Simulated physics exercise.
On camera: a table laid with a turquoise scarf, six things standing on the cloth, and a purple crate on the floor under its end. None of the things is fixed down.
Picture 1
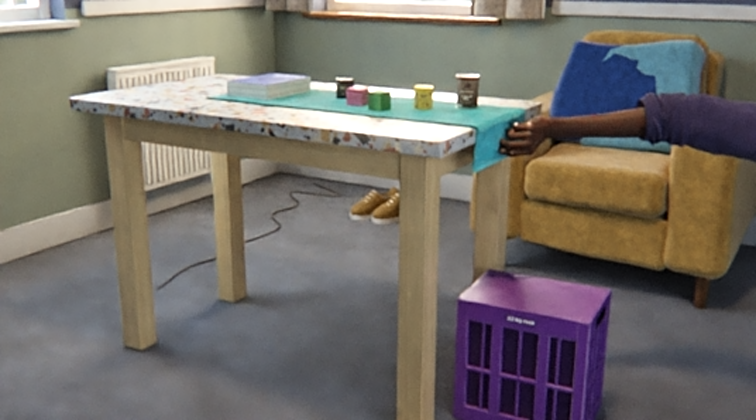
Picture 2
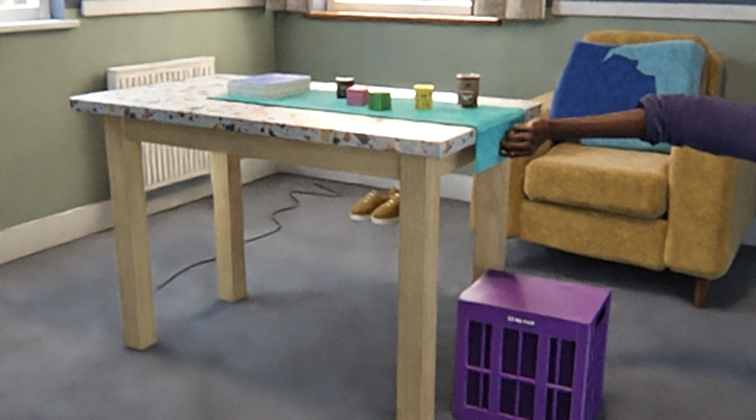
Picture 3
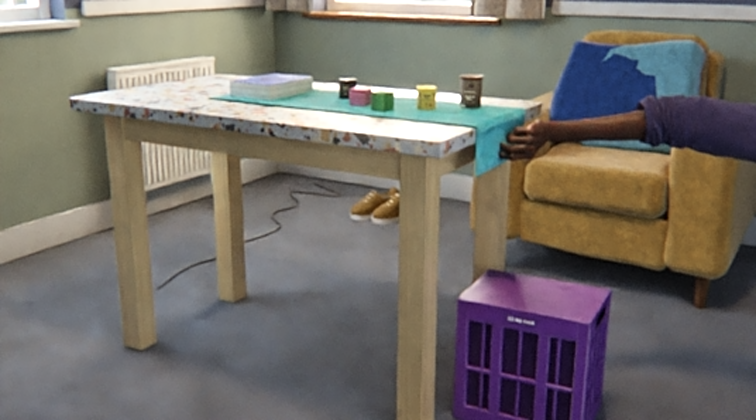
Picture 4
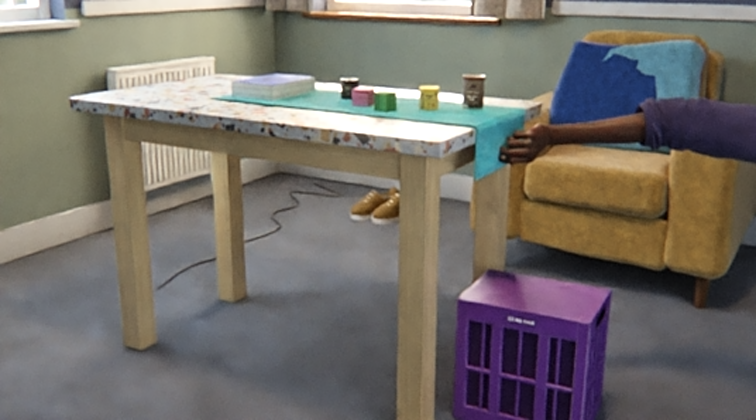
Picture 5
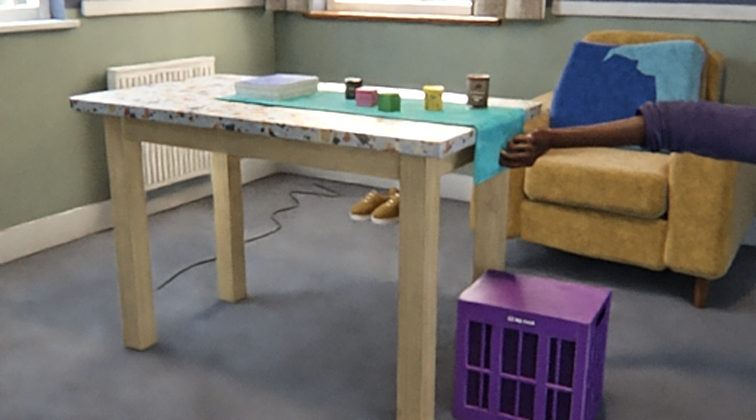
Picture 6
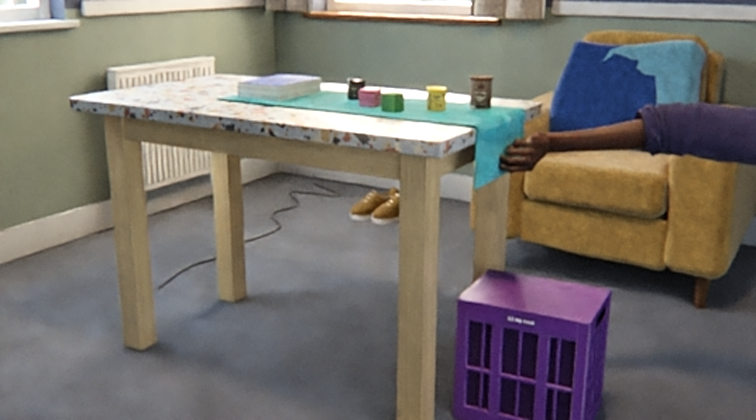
A turquoise cloth slides slowly to the right over a table's end as a hand grips its hanging edge, carrying a stack, small pots, cubes and a brown can slightly along with it, above a purple crate on the floor.
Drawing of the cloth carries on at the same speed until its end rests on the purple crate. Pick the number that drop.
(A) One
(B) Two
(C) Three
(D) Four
Option C: Three.
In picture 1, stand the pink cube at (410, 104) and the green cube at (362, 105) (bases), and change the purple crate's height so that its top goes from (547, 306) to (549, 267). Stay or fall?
Pink cube stays, green cube stays.
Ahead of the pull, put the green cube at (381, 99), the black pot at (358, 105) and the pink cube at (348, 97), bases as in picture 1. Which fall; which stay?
Fate of the green cube: It stays; fate of the black pot: It stays; fate of the pink cube: It stays.
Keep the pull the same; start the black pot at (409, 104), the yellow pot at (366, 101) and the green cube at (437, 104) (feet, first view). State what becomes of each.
Record - black pot lost; yellow pot retained; green cube lost.
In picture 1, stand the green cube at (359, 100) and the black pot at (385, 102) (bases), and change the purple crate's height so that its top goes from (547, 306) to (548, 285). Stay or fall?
Note: Green cube kept on top; black pot kept on top.
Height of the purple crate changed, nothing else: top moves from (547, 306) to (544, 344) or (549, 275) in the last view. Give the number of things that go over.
We'd see 4, then 2.
Soon after, hem near (499, 238); brown can gone.
Then, hem on the crate; brown can, yellow pot and green cube gone.
At rest, hem on the crate; brown can, yellow pot and green cube gone. The answer is three.
